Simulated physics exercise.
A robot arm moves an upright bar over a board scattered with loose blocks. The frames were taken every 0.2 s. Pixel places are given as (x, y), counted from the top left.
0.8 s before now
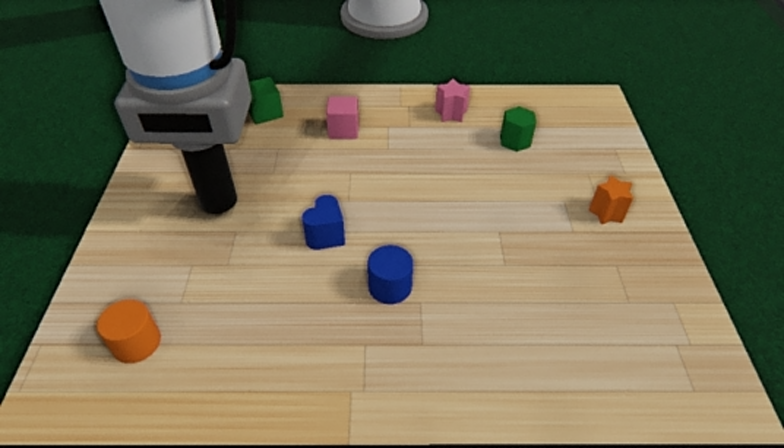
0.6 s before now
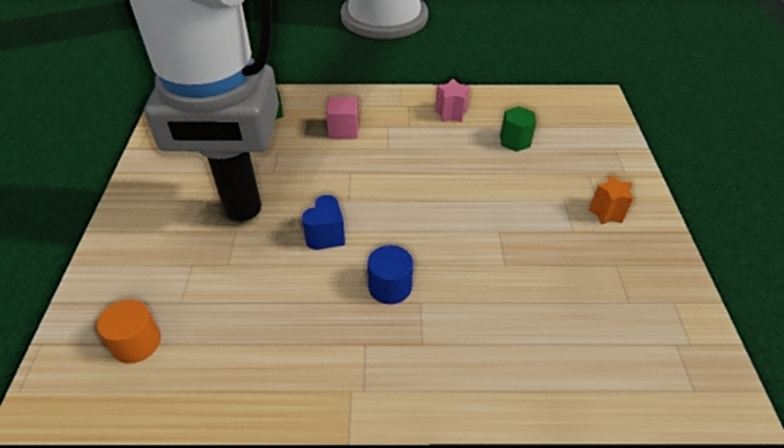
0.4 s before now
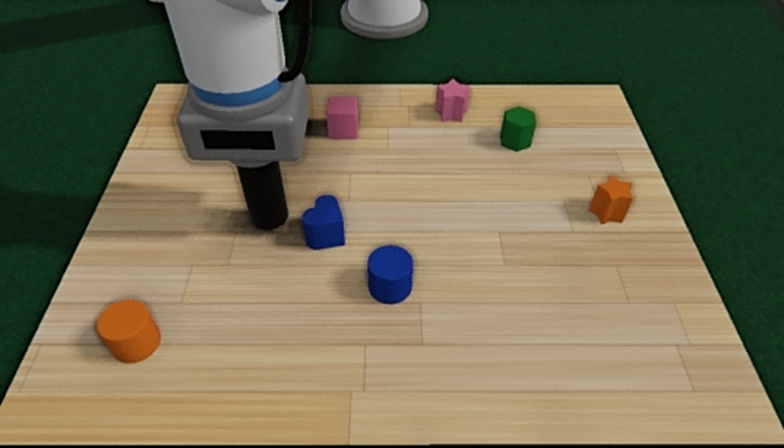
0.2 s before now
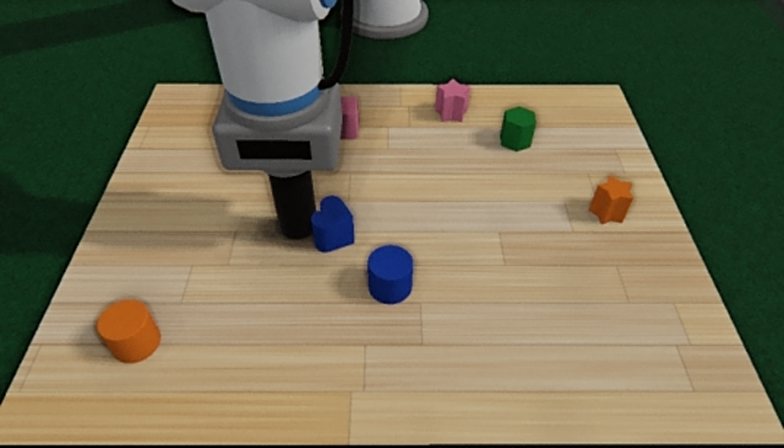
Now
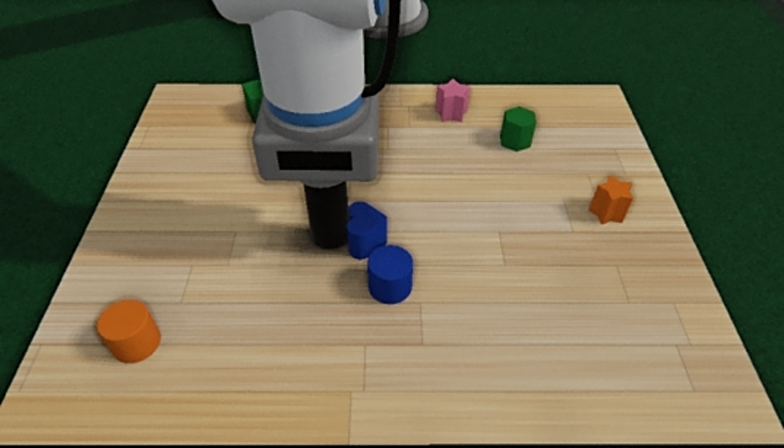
On a wooden board, a robot arm moves its black bar right, pushing a blue heart block.
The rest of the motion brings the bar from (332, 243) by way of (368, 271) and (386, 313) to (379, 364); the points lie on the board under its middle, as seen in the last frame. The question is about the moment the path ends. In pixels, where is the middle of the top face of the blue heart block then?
Its top middle will sit at (390, 223).
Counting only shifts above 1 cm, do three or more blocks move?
It seems not.
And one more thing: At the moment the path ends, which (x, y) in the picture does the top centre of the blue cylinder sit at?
It comes to (433, 298).
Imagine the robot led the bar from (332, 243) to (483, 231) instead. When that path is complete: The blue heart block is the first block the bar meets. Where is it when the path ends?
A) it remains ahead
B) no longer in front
That would be A.
What follows on the original path. One third of the way, bar at (368, 263); blue heart block at (390, 223), turned 45° anticlockwise; blue cylinder at (400, 269).
Two thirds of the way, bar at (386, 306); blue heart block at (390, 223), turned 45° anticlockwise; blue cylinder at (432, 296).
At the end, bar at (379, 357); blue heart block at (390, 223), turned 45° anticlockwise; blue cylinder at (433, 298).
